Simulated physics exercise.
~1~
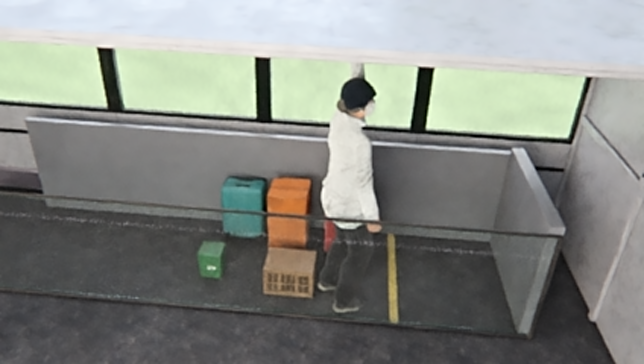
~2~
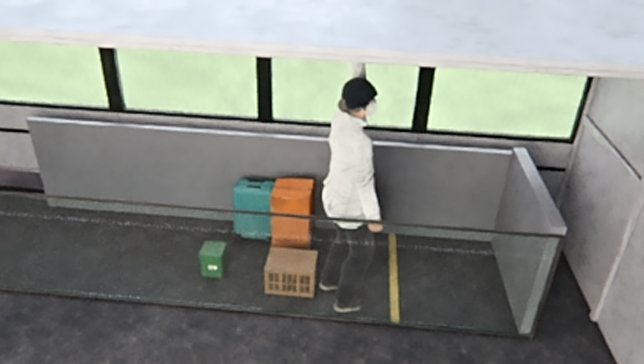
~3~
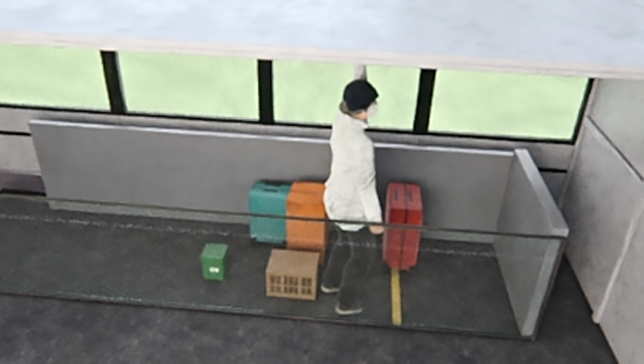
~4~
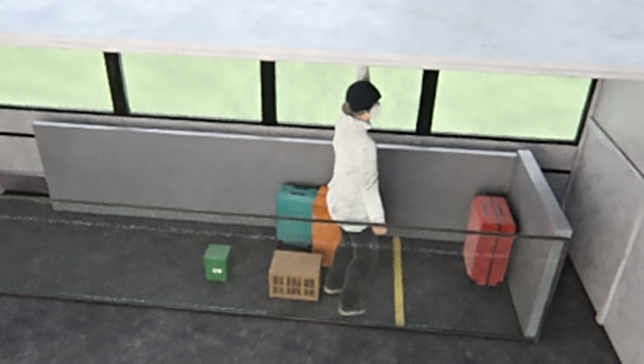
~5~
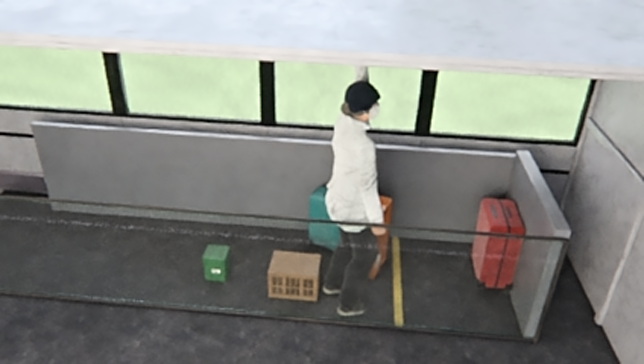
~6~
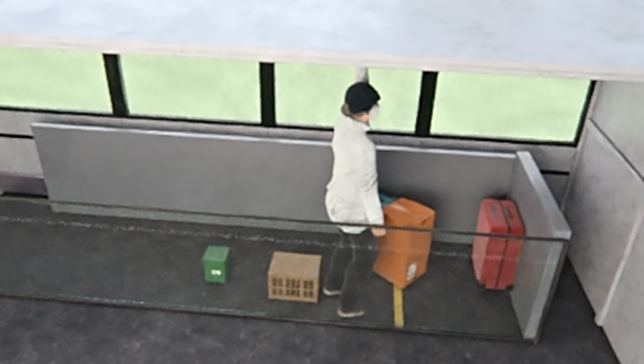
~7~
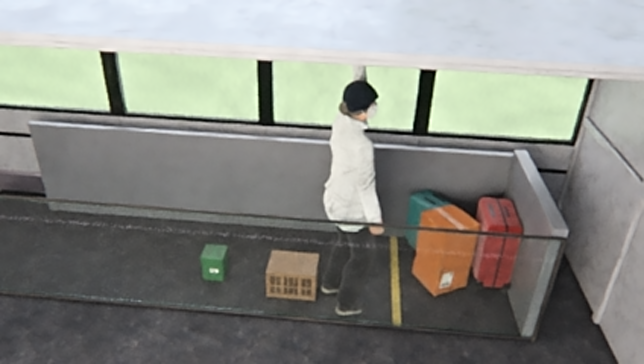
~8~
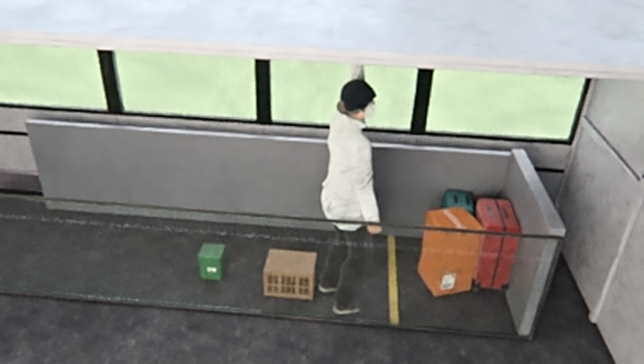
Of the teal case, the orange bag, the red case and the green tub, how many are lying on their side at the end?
None of them are lying on their side. The teal case, orange bag, red case and green tub are all still upright.
On a bus, a red case, then orange and teal ones, move right past a line.
